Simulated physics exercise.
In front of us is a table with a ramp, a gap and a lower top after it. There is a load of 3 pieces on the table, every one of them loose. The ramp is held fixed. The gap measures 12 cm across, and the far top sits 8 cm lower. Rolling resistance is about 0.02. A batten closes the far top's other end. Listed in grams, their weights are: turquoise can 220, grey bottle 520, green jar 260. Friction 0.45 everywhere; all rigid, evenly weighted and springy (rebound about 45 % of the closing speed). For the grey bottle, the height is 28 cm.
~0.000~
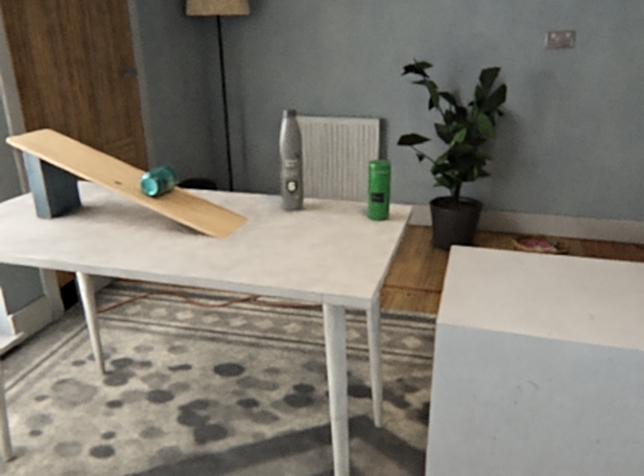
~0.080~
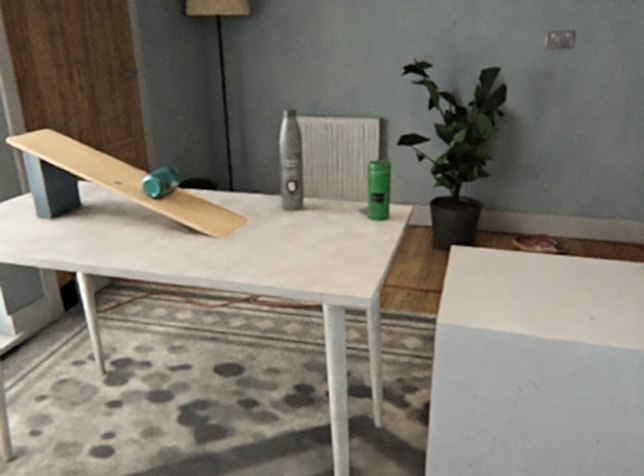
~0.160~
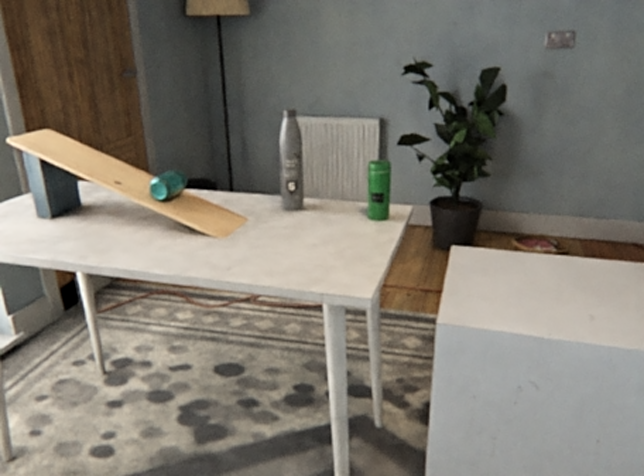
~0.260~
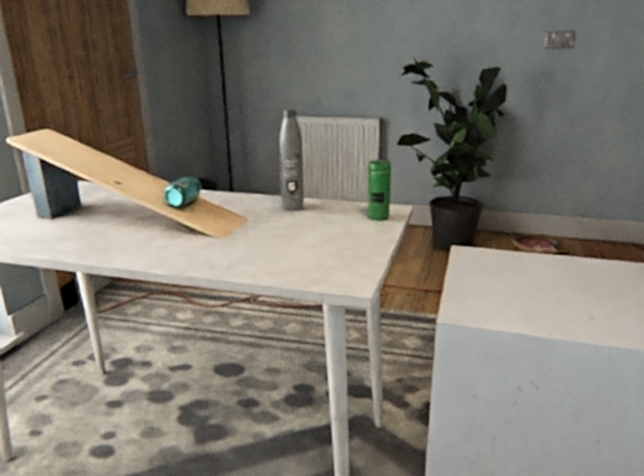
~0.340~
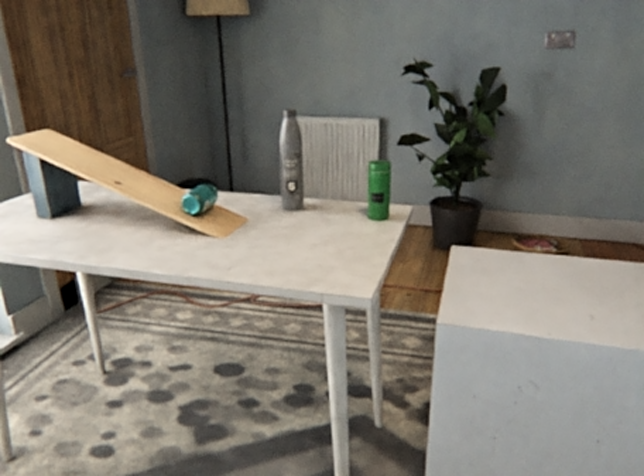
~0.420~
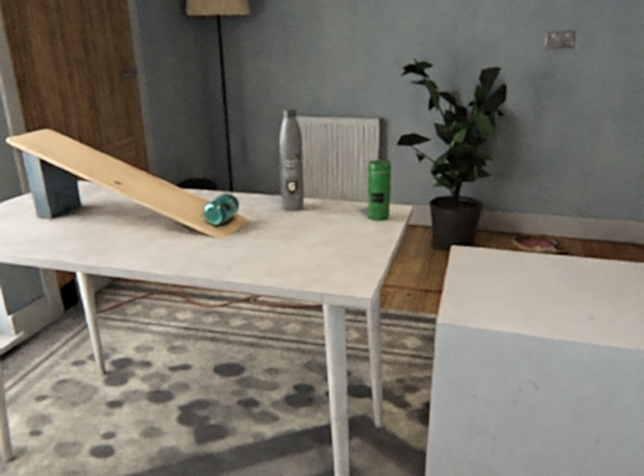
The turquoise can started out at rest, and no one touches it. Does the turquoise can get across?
It clears the gap.
By 0.82 s, 9 cm of run left; turquoise can near (360, 228).
By 1.22 s, 25 cm past the table's edge; turquoise can near (505, 272).
When it is over (1.6 s), 56 cm past the table's edge; the bystanders within 8 cm of the start.
